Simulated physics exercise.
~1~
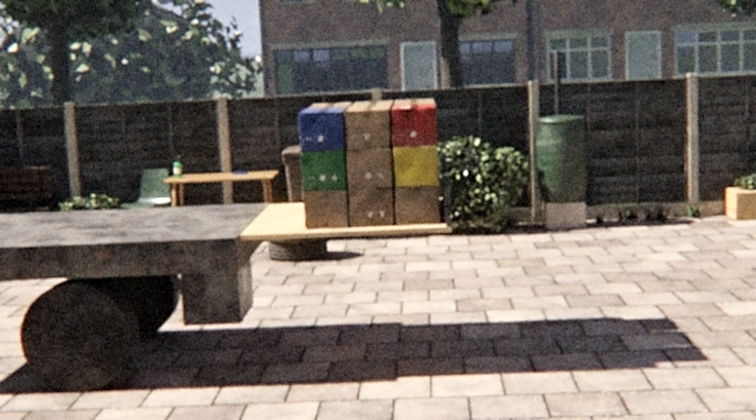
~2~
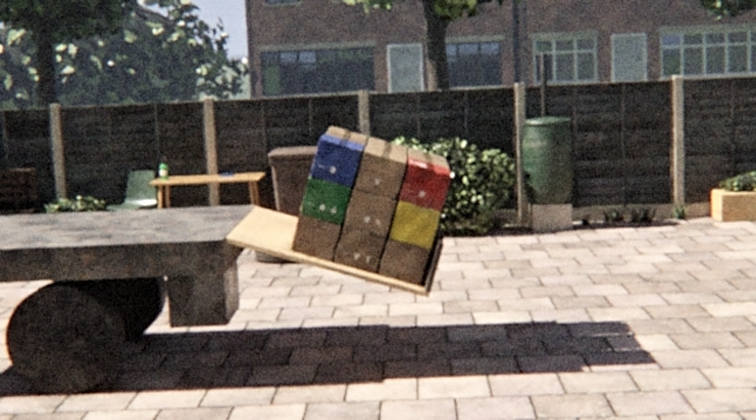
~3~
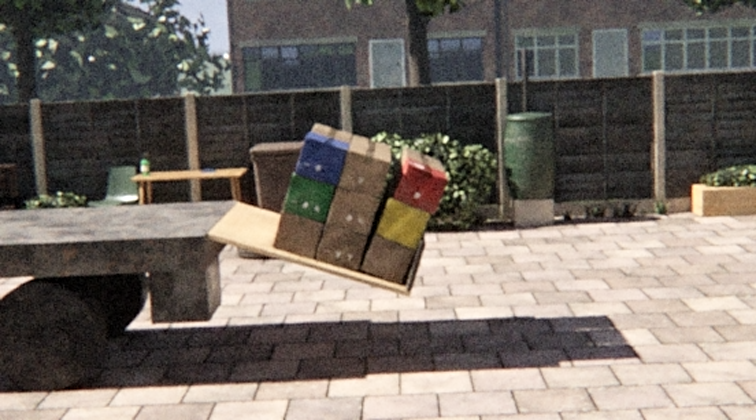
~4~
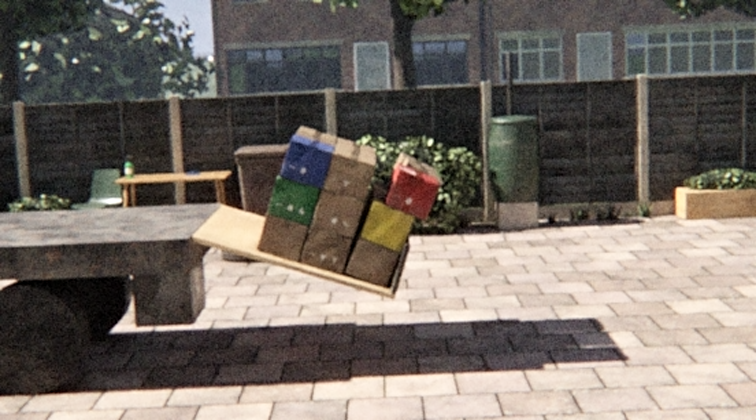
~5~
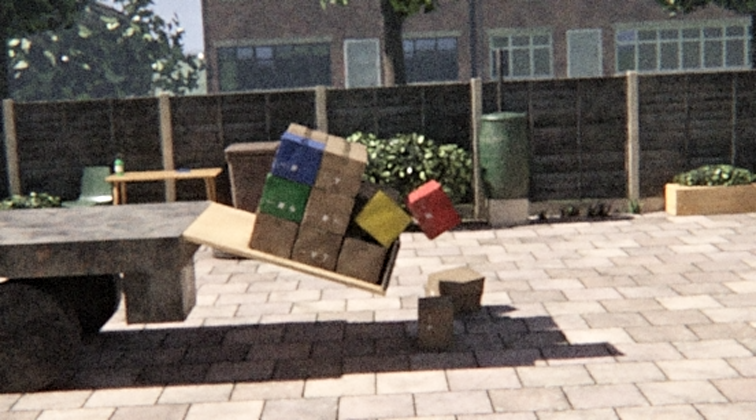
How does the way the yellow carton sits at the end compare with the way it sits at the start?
At the start the yellow carton sits upright in the stack, while at the end it is leaning.
